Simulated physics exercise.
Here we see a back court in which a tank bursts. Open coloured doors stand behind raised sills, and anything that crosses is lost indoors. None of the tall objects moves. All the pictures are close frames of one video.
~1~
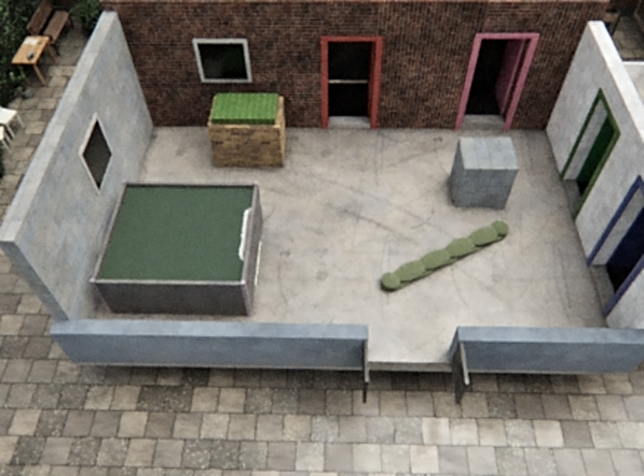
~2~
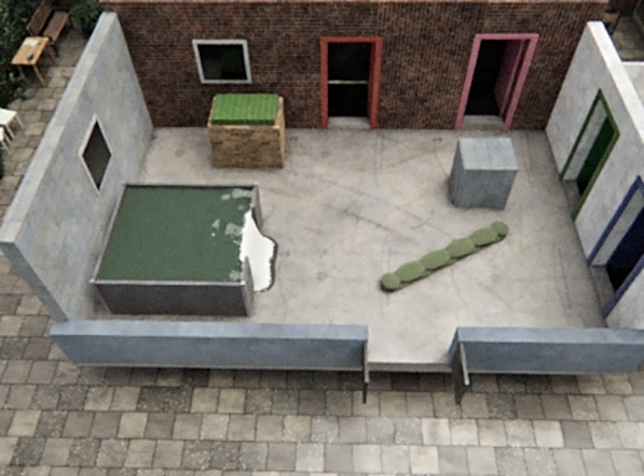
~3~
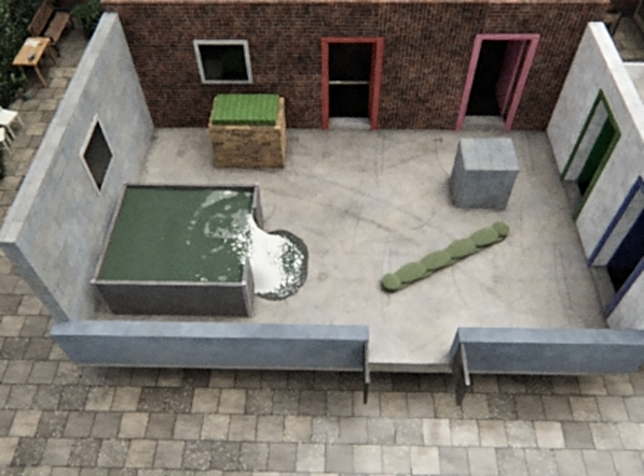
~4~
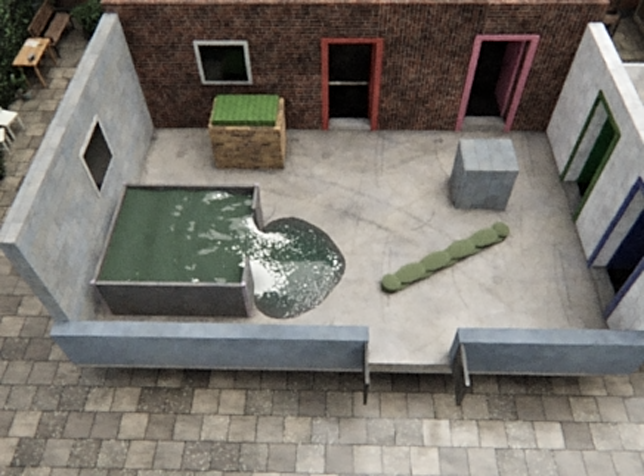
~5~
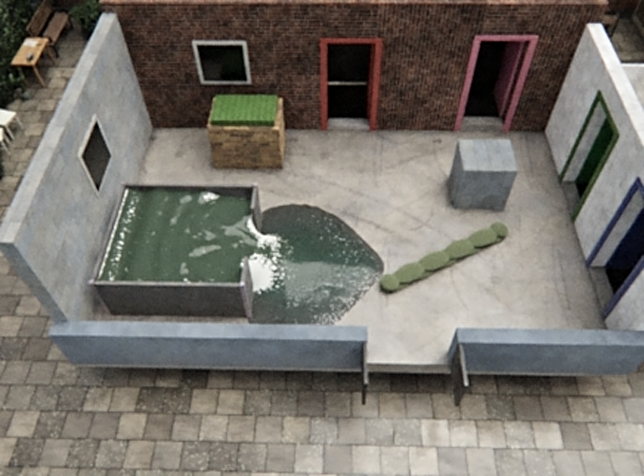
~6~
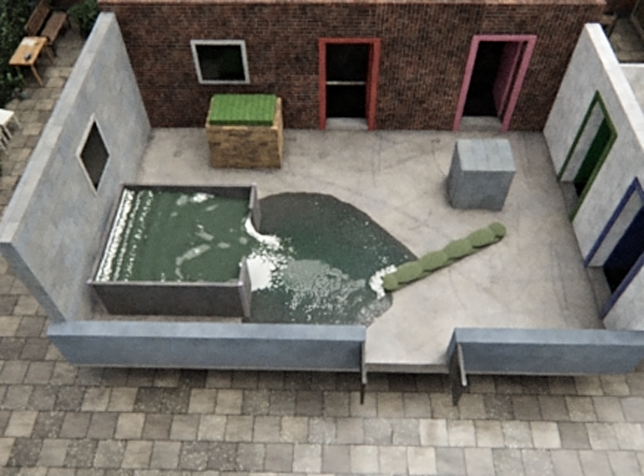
Dark green water breaks out through the right side of a grey tank in a walled back court, seen from high above by a still camera. A grass-topped brick block, a red and a pink doorway, a grey cube, a low green hedge and green and blue doorways stand around the pale floor. White foam spills first, then the rounded pool spreads rightward to the hedge's near end.
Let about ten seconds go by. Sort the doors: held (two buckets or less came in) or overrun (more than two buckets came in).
Sorted: Blue door overrun, pink door held, red door held, green door overrun.
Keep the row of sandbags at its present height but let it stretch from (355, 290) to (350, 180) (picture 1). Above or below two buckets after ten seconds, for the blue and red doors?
The blue door overshoots while the red door overshoots.
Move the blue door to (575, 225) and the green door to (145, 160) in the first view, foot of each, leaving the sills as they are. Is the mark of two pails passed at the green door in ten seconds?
The green door is spared.
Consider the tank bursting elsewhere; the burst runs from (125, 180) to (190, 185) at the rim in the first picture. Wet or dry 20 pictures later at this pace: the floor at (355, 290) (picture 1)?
Verdict: Clear.
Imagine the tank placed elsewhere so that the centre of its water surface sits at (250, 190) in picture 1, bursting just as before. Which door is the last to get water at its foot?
It's the red door, in my view.
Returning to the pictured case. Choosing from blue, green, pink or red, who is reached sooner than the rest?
It's the green-painted one.
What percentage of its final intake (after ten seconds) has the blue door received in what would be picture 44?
By then roughly 75 percent of the ten-second total is in.
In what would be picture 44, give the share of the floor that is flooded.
About 75 in a hundred.
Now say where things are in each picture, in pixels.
In the first picture, the water tank at (181, 232) is whole and still.
In the second picture, the front is at (267, 241), out from the gap at (252, 254).
In the third picture, water pours out at (253, 255) and has run to (301, 247).
In the fourth picture, the front is at (341, 261), out from the gap at (253, 256).
In the fifth picture, water pours out at (252, 256) and has run to (377, 262).
In the sixth picture, water pours out at (250, 255) and has run to (413, 260).
A moment on, water covers 40 % of the floor; the blue door not reached, the pink door not reached, the red door not reached, the green door not reached.
Next, water covers 60 % of the floor; the blue door not reached, the pink door wet at the sill, nothing in, the red door not reached, the green door under two buckets in.
Then, water covers 65 % of the floor; the blue door over two buckets in, the pink door wet at the sill, nothing in, the red door wet at the sill, nothing in, the green door far over two buckets in.
Later, water covers 75 % of the floor; the blue door far over two buckets in, the pink door wet at the sill, nothing in, the red door wet at the sill, nothing in, the green door far over two buckets in.
In the end, water covers 90 % of the floor; the blue door far over two buckets in, the pink door wet at the sill, nothing in, the red door wet at the sill, nothing in, the green door far over two buckets in.
